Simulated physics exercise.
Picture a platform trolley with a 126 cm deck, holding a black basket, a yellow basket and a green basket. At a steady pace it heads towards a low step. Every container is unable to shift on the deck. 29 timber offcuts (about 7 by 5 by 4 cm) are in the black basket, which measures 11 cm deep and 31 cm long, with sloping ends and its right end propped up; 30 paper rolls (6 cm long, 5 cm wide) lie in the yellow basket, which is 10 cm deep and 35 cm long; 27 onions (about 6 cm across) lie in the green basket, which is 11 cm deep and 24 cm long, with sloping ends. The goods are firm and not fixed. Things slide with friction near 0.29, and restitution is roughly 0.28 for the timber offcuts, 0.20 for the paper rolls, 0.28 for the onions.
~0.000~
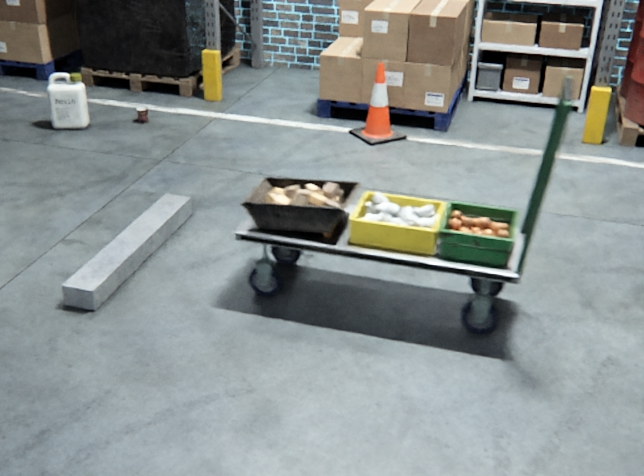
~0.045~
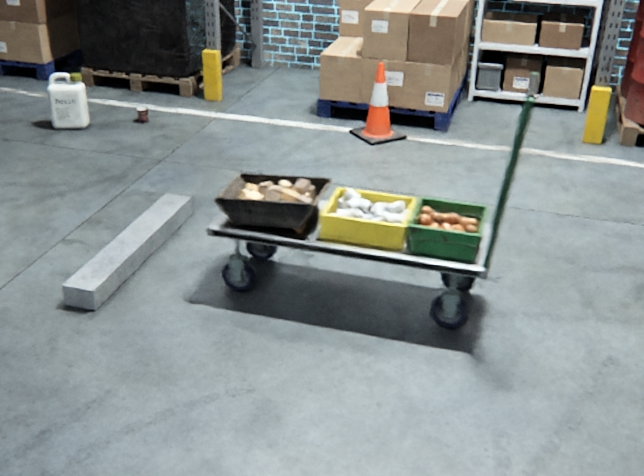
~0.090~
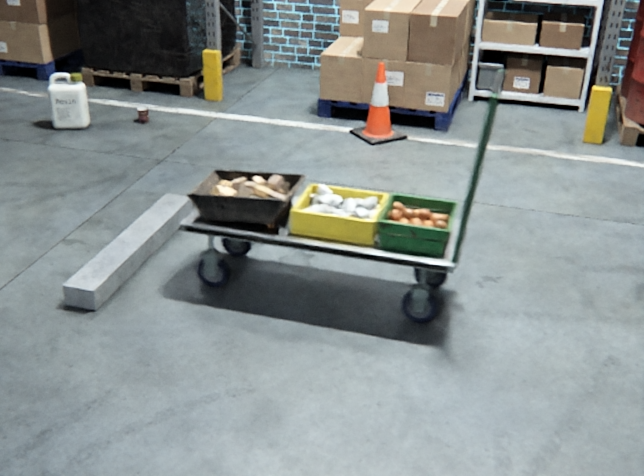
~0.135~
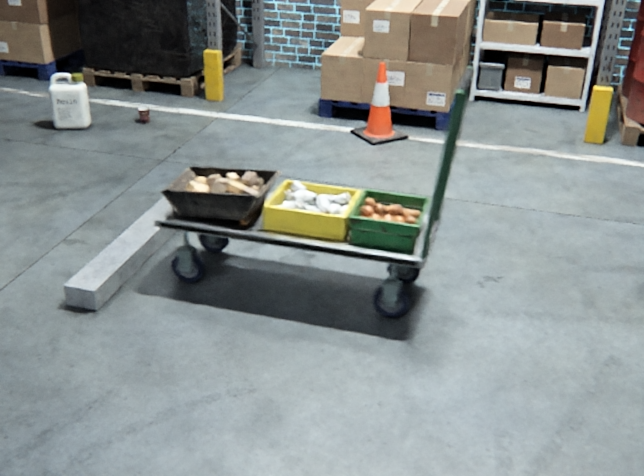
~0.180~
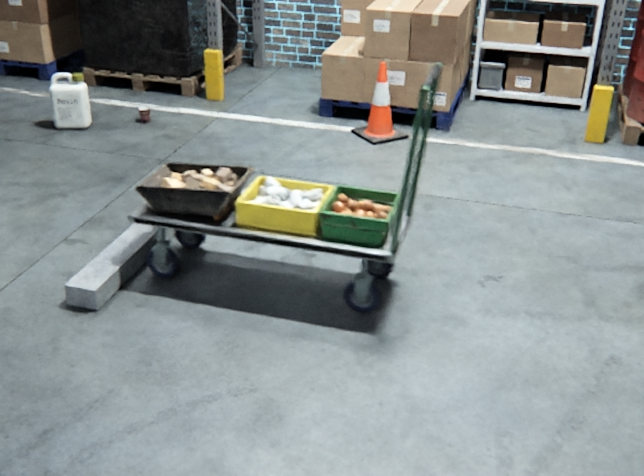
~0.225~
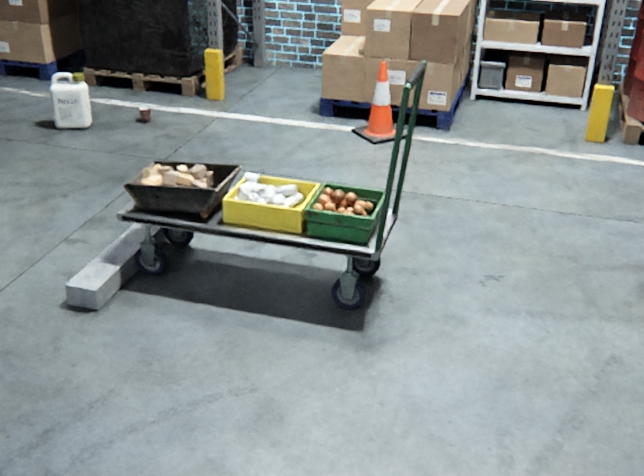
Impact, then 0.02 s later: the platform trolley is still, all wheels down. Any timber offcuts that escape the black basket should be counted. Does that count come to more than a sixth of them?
Yes. I'm expecting the losses to cross a sixth.
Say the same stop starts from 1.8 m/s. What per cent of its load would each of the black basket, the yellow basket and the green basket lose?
Black basket 10 %, yellow basket 0 %, green basket 0 %.
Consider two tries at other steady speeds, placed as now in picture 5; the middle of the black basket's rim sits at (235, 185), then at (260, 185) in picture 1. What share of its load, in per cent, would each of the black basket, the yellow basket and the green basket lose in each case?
Per cent lost, first try then second - black basket: 0, 20; yellow basket: 0, 0; green basket: 0, 0.
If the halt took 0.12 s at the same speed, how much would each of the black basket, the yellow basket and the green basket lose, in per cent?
Black basket 30 %, yellow basket 0 %, green basket 0 %.
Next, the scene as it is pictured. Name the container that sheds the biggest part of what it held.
The black basket.
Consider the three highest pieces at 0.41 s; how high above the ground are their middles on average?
On average they sit about 66 cm high.
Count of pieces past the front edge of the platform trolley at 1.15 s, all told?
Roughly 12.
After 0.29 s, 1 of 29 out of the black basket, 0 of 30 out of the yellow basket and 0 of 27 out of the green basket.
After 0.41 s, 9 of 29 out of the black basket, 2 of 30 out of the yellow basket and 1 of 27 out of the green basket.
After 0.64 s, 12 of 29 out of the black basket, 2 of 30 out of the yellow basket and 2 of 27 out of the green basket.
When it is over (at 1.15 s), 12 of 29 out of the black basket, 1 of 30 out of the yellow basket and 2 of 27 out of the green basket. Asked share, 12 of 29, 41 per cent.
